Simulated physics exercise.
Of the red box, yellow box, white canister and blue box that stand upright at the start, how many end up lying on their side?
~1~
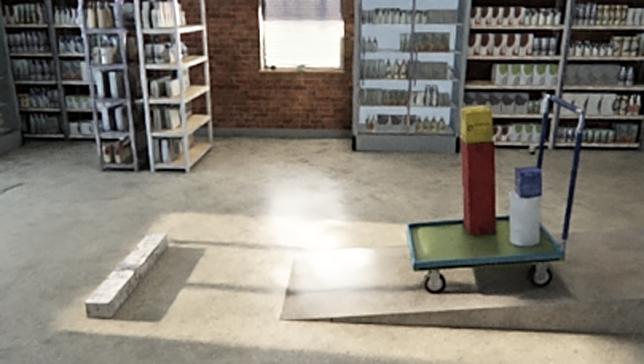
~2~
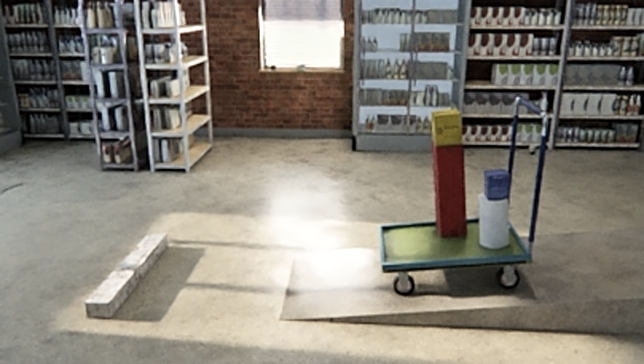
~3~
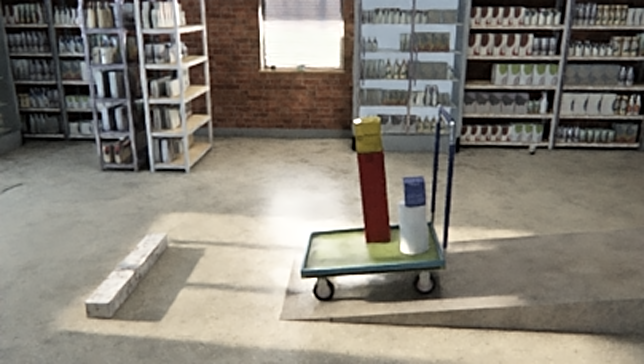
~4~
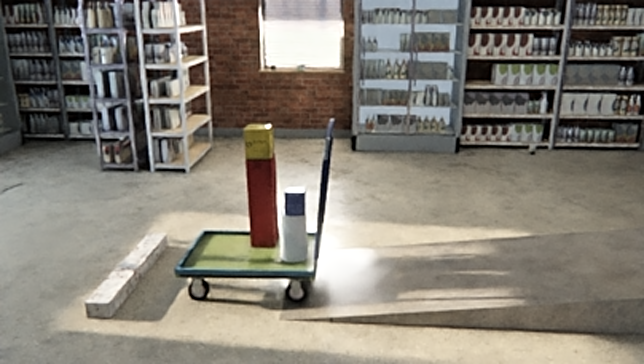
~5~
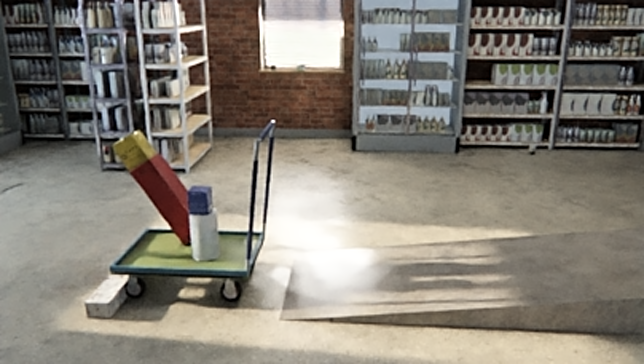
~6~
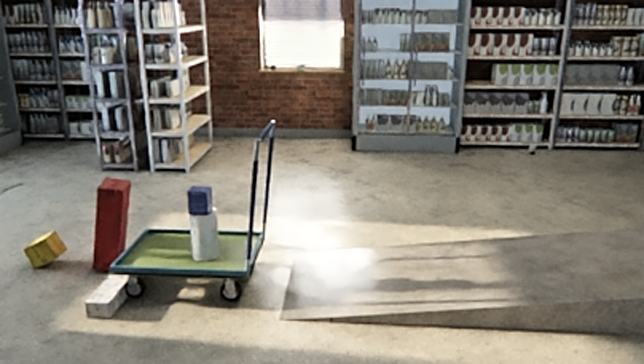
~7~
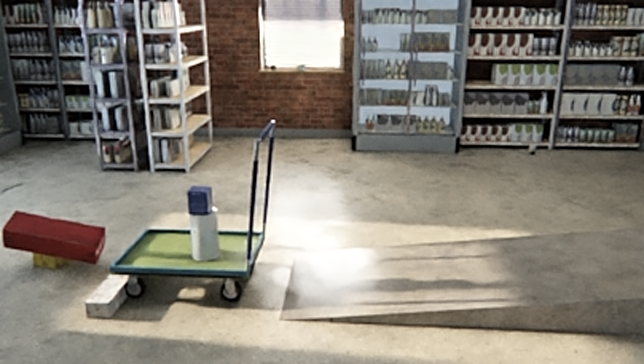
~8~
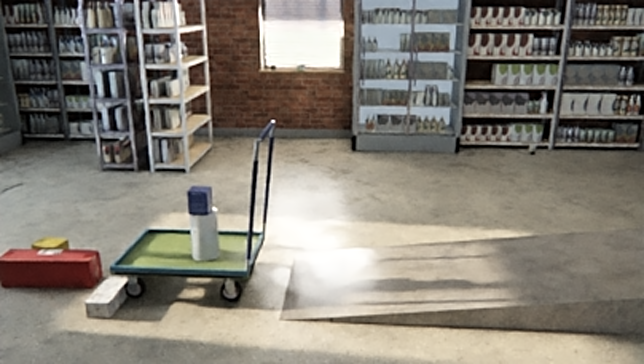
Two of them end up lying on their side, the red box and the yellow box.
Trolley rolling left down a ramp and stopping at a kerb, throwing off red and yellow boxes while canister and blue box stay aboard.
